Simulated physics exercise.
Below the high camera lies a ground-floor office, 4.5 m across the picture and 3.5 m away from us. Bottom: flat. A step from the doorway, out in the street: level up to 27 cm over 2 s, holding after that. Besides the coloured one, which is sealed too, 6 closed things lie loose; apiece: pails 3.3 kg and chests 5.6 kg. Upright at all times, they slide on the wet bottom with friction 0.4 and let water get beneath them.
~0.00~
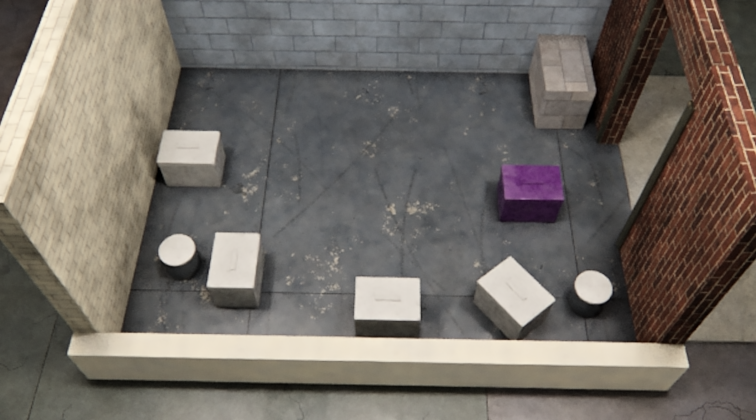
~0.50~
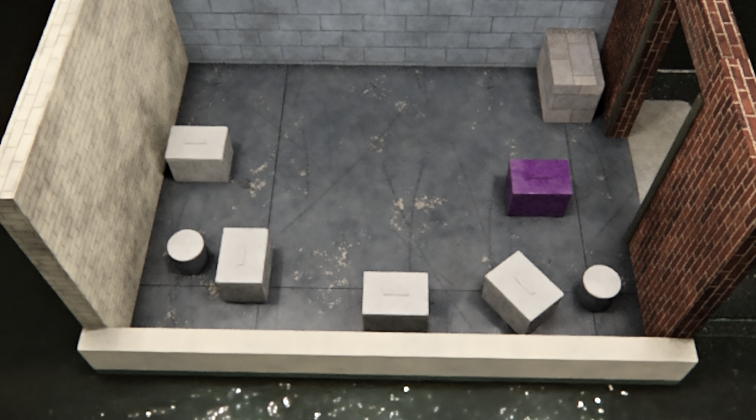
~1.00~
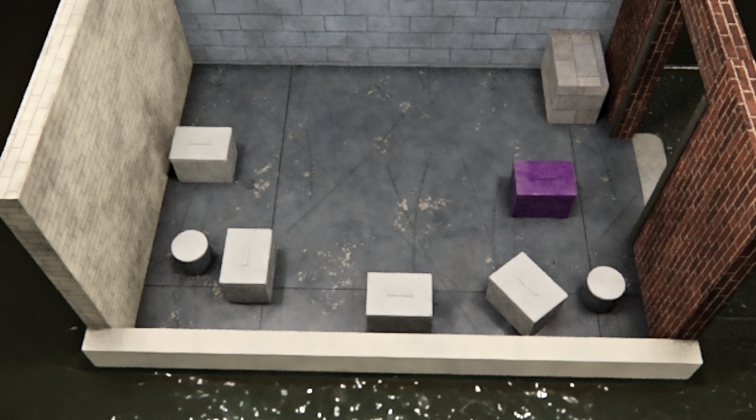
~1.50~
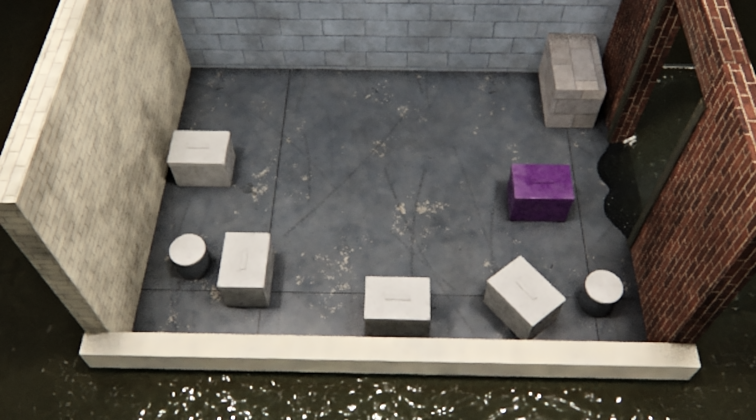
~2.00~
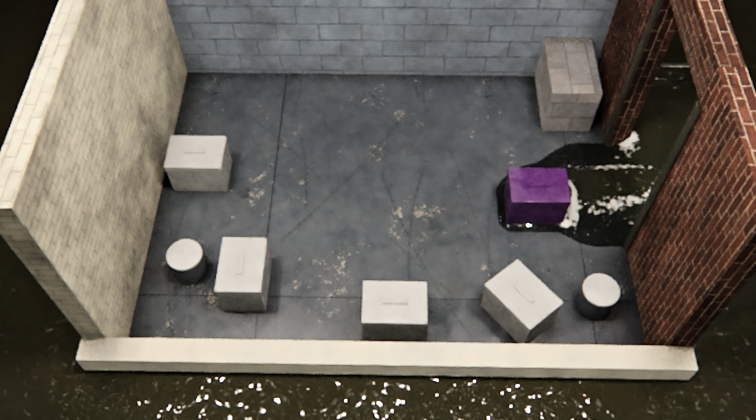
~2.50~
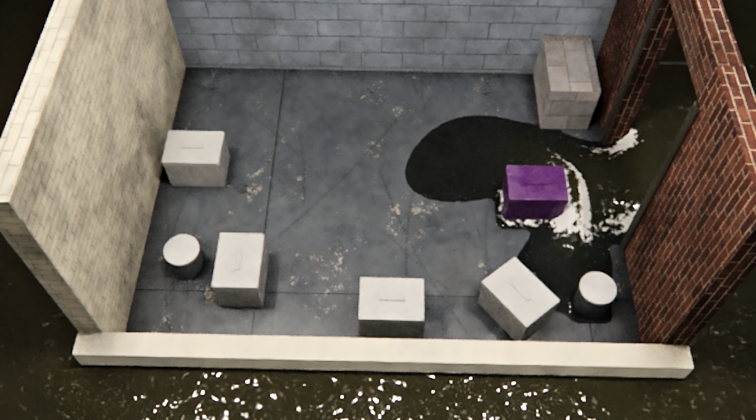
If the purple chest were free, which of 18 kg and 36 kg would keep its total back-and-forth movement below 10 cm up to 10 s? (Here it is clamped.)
It moves too much either way.
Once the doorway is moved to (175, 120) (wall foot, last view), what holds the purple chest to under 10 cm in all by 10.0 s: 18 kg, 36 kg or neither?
That way, neither mass suffices.
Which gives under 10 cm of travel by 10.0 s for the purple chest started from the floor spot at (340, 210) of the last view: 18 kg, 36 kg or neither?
So neither weight works.
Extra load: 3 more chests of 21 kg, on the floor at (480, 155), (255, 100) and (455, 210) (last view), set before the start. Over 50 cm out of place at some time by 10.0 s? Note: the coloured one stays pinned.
In the order given, beyond the mark, then beyond the mark, and last within the mark.
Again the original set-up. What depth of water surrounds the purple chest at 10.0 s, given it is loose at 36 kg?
Depth: Approx. 16 cm.
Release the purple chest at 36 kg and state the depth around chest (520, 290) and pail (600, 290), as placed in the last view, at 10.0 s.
About 18 and 7 cm.
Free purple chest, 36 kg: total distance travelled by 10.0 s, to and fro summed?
120 cm or so in all.
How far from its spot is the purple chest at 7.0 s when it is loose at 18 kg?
Shift: Roughly 250 cm.
After 3.5 s the purple chest would be 141 cm from its start with 18 kg and 71 cm from its start with 36 kg; 6 cm of water round it then.
After 4.5 s the purple chest would be 210 cm from its start with 18 kg and 88 cm from its start with 36 kg; 5 cm of water round it then.
After 7.0 s the purple chest would be 227 cm from its start with 18 kg and 88 cm from its start with 36 kg; 5 cm of water round it then.
After 10.0 s the purple chest would be 303 cm from its start with 18 kg and 102 cm from its start with 36 kg; 16 cm of water round it then.
